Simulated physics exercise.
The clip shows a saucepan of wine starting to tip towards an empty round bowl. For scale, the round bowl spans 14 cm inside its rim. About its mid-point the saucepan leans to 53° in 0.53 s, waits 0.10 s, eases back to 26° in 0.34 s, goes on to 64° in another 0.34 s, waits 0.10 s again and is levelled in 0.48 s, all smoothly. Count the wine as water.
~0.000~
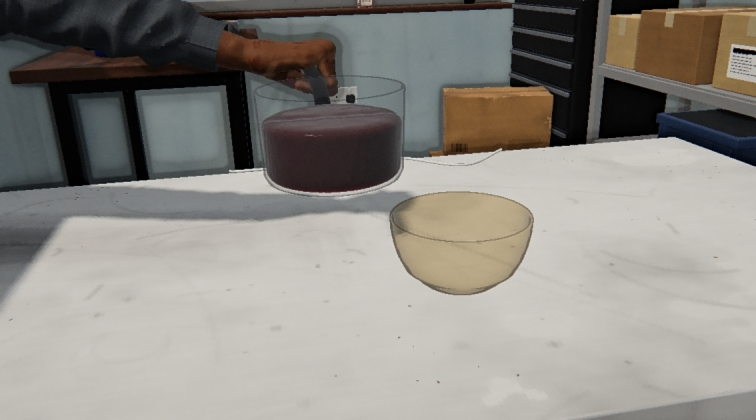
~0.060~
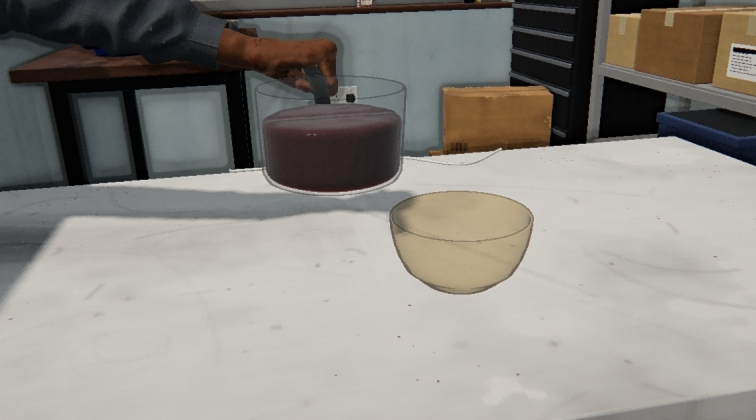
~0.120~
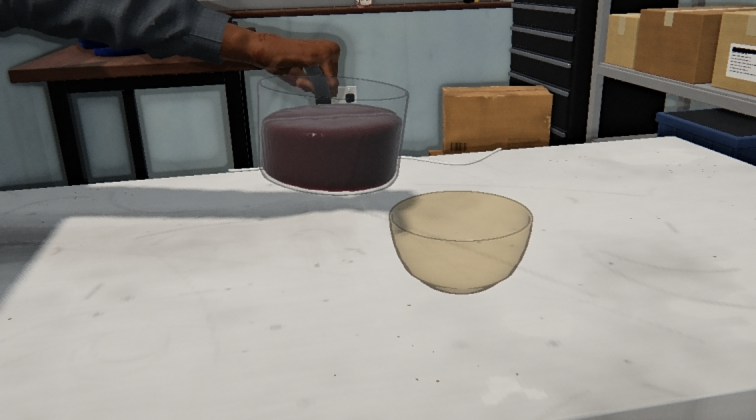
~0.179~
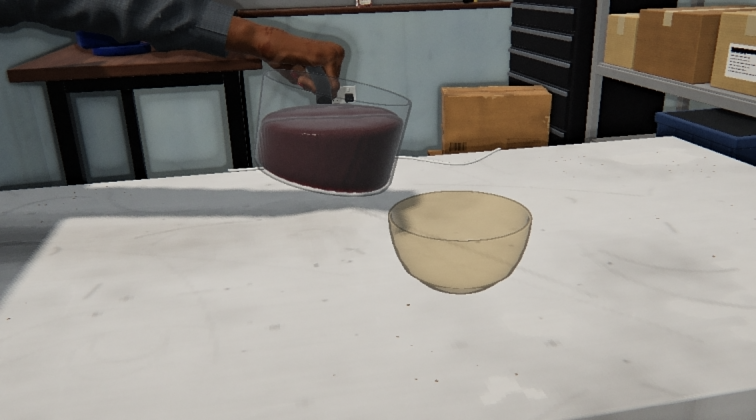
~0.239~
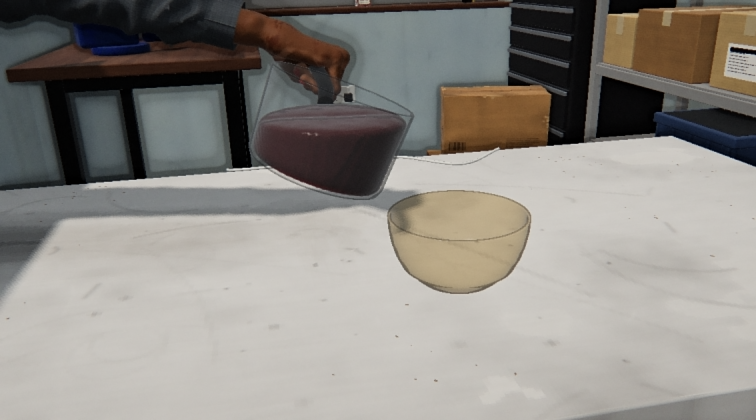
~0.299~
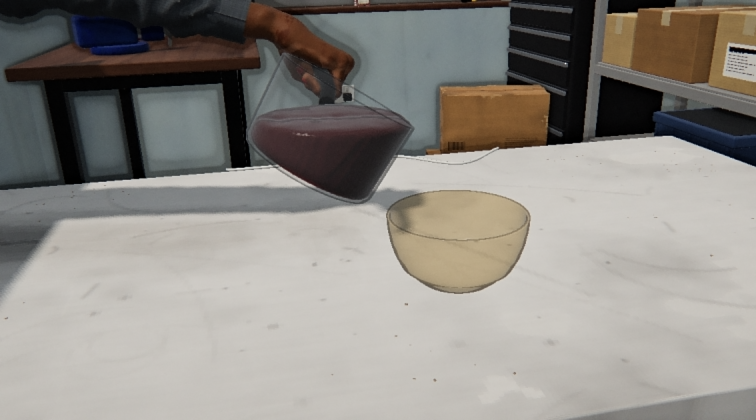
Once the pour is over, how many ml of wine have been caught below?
The round bowl gets roughly 490 ml.
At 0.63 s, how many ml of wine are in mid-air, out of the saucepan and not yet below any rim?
Close to 120 ml.
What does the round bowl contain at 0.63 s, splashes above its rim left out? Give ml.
Some 120 ml.
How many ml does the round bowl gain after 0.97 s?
Some 190 ml.
After 0.63 s the tilt is 53° and the round bowl has 120 ml, the saucepan 530 ml, and 0 ml is on the table top.
After 0.97 s the tilt is 26° and the round bowl has 305 ml, the saucepan 455 ml, and 15 ml is on the table top.
After 1.41 s the tilt is 64° and the round bowl has 375 ml, the saucepan 305 ml, and 15 ml is on the table top.
After 1.75 s the tilt is 12° and the round bowl has 490 ml, the saucepan 275 ml, and 15 ml is on the table top.
In the end the round bowl has 490 ml, the saucepan 275 ml, and 15 ml is on the table top.
